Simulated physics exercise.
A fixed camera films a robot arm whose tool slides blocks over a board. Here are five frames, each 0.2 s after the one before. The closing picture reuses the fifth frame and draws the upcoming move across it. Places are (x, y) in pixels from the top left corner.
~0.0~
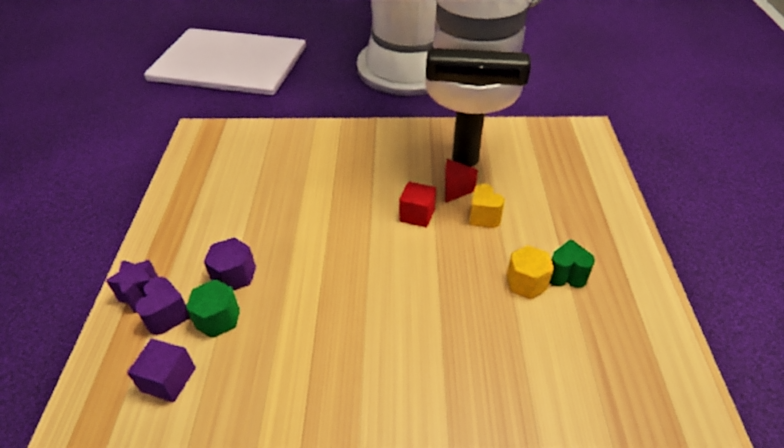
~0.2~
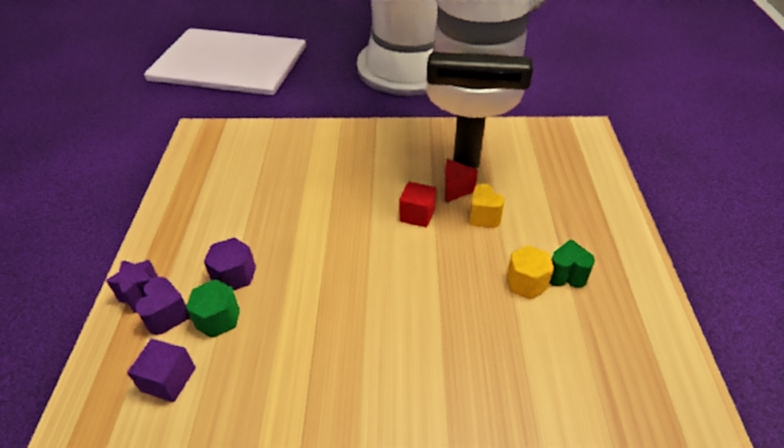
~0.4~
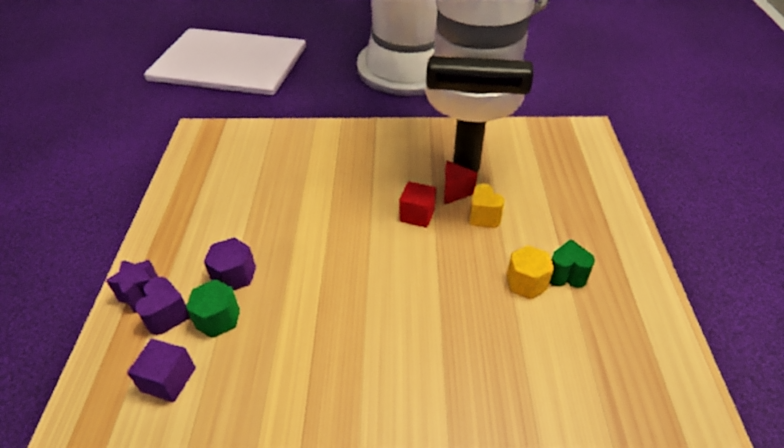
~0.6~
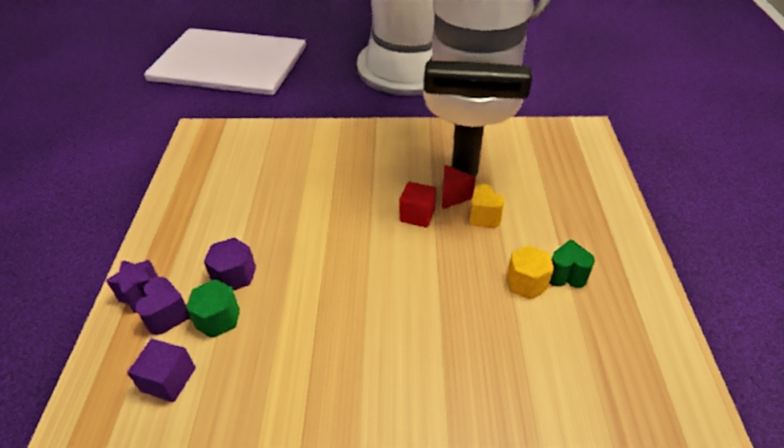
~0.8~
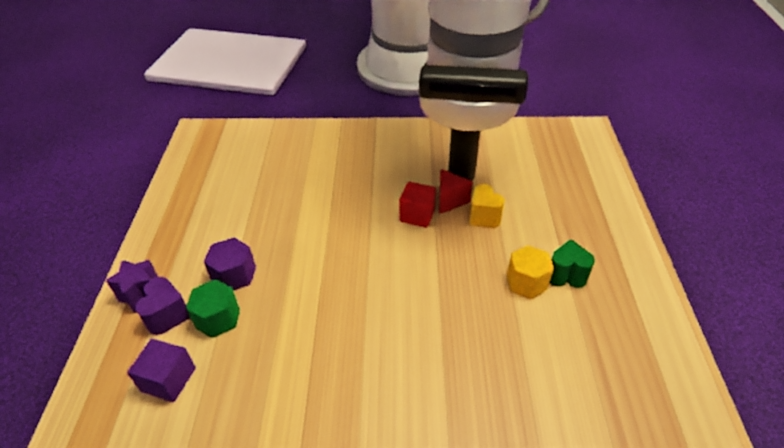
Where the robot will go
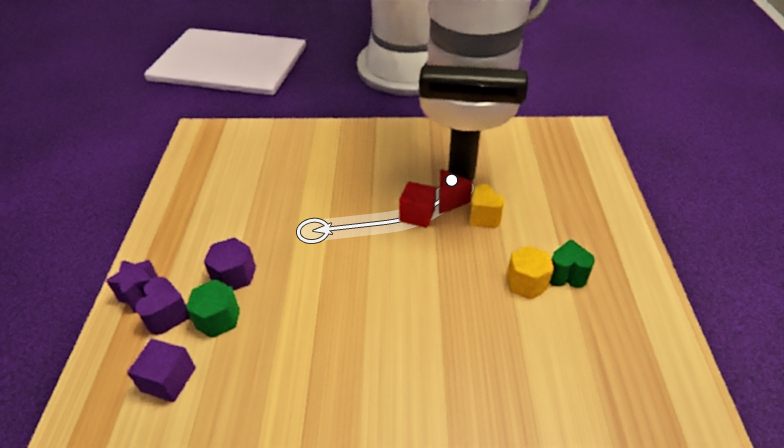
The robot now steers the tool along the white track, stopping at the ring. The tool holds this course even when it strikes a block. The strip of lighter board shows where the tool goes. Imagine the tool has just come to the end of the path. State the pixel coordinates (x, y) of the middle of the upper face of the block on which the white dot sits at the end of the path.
The answer is (432, 210).
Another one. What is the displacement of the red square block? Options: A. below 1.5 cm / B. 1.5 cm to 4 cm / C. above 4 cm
It's C.
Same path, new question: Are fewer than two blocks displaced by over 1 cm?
No, that is not how it ends up.
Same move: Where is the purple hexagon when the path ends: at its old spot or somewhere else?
It sits in its place.
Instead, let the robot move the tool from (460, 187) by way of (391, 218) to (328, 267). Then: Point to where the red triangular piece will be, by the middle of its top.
I expect it at (438, 198).
Path on the board, from (460, 187) by way of (422, 212) and (369, 224) to (313, 231); the dot is on the red triangular piece.
On the path given first. One third of the way, tool (421, 201); red square block (399, 208), turned 45° clockwise; red triangular piece (435, 209), turned 40° anticlockwise.
Two thirds of the way, tool (368, 212); red square block (372, 225), turned 30° anticlockwise; red triangular piece (432, 210), turned 55° anticlockwise.
At the end, tool (311, 219); purple hexagon in place; red square block (372, 225), turned 30° anticlockwise; red triangular piece (432, 210), turned 55° anticlockwise; yellow heart in place.
